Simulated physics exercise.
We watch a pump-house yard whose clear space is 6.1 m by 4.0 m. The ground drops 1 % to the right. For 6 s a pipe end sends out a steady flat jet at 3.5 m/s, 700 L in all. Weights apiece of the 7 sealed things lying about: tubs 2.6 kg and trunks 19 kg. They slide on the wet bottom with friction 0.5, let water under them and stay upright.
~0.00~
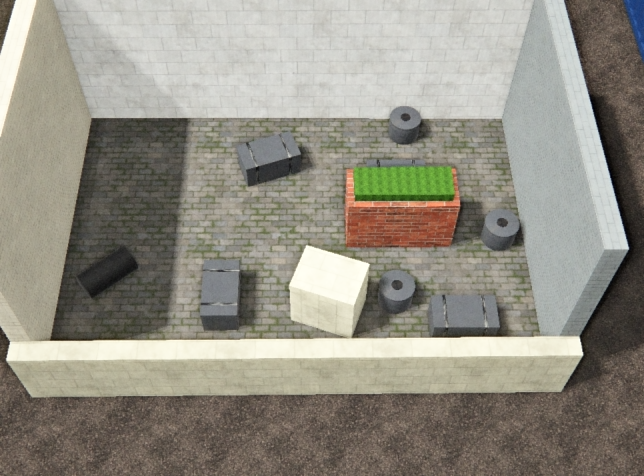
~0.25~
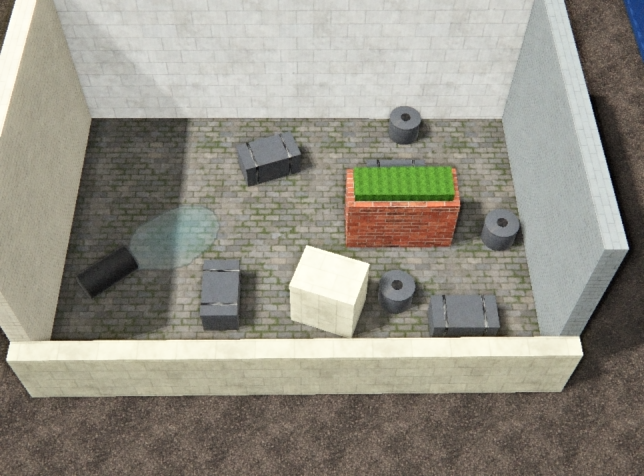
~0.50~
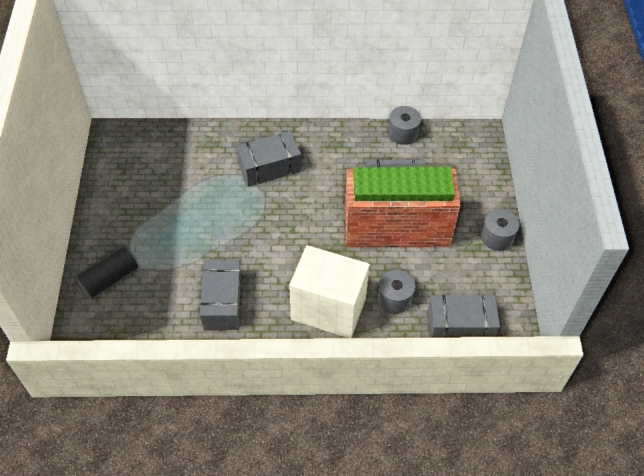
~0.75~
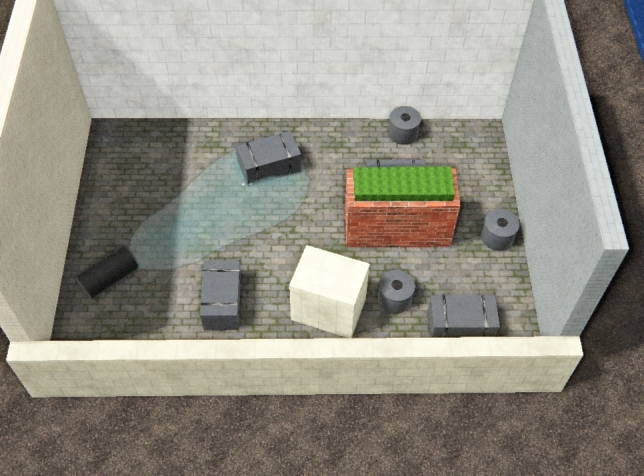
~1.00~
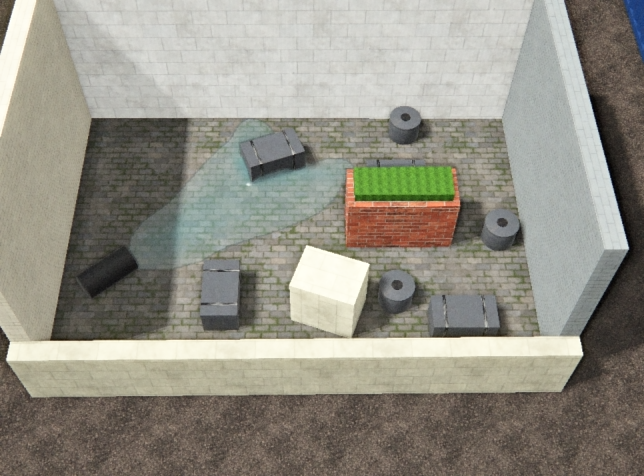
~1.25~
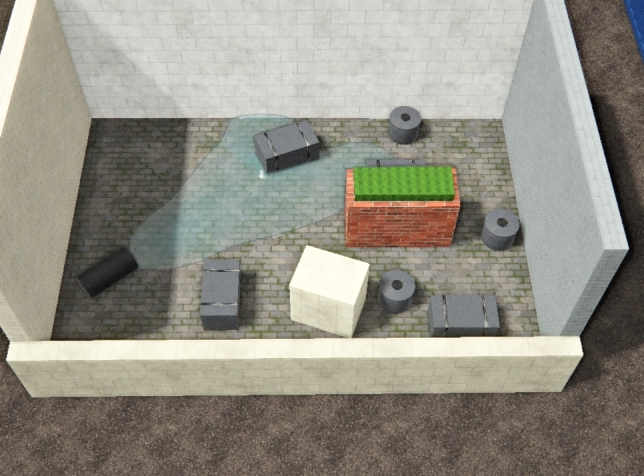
A walled yard held a brick block, a pale block, dark trunks and tubs; water spread from a pipe end at left across the paving and nudged the upper trunk slightly to the right.
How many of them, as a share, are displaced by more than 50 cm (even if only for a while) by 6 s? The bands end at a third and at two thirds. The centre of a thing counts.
Share: From one to two thirds.
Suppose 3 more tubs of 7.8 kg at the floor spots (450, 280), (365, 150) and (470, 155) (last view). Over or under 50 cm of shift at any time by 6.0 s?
In that order: Less, past it, more.
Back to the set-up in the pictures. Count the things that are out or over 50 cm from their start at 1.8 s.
1 of them.
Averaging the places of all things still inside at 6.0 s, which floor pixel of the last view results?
At about (413, 281).
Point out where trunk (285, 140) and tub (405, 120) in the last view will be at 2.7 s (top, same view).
Near (392, 116) and (478, 115).
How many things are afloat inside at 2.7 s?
At that moment 2.
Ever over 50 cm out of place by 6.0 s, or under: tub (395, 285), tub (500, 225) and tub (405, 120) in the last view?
In turn: Short of it, past it, over.
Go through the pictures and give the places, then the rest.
A trunk at (268, 150) rests on the ground; a tub at (405, 118), on the bottom; 0.0 m2 under water; 0 of 7 have shifted, in the first picture.
A trunk at (268, 150), on the bottom; a tub at (405, 118) rests on the ground; 0.8 m2 under water; 0 of 7 have shifted, in the second picture.
A trunk at (268, 150), on the bottom; a tub at (405, 118) rests on the ground; water covers 1.6 m2; 0 of 7 have shifted, in the third picture.
A trunk at (268, 150) rests on the ground; a tub at (405, 118), on the bottom; water covers 2.6 m2; 0 of 7 have shifted, in the fourth picture.
A trunk at (272, 147) rests on the ground, 7 cm from its start; a tub at (405, 118) rests on the ground; water covers 3.7 m2; 1 of 7 have shifted, in the fifth picture.
A trunk at (287, 139), on the bottom, 32 cm from its start; a tub at (405, 118), on the bottom; 4.9 m2 under water; 1 of 7 have shifted, in the sixth picture.
After 1.8 s 1 of 7 are over 50 cm from their spots; 0 afloat.
After 2.7 s 2 of 7 are over 50 cm from their spots; 2 afloat.
After 4.2 s 2 of 7 are over 50 cm from their spots; 2 afloat.
After 6.0 s 3 of 7 are over 50 cm from their spots, and 3 have been at some point; 2 afloat.
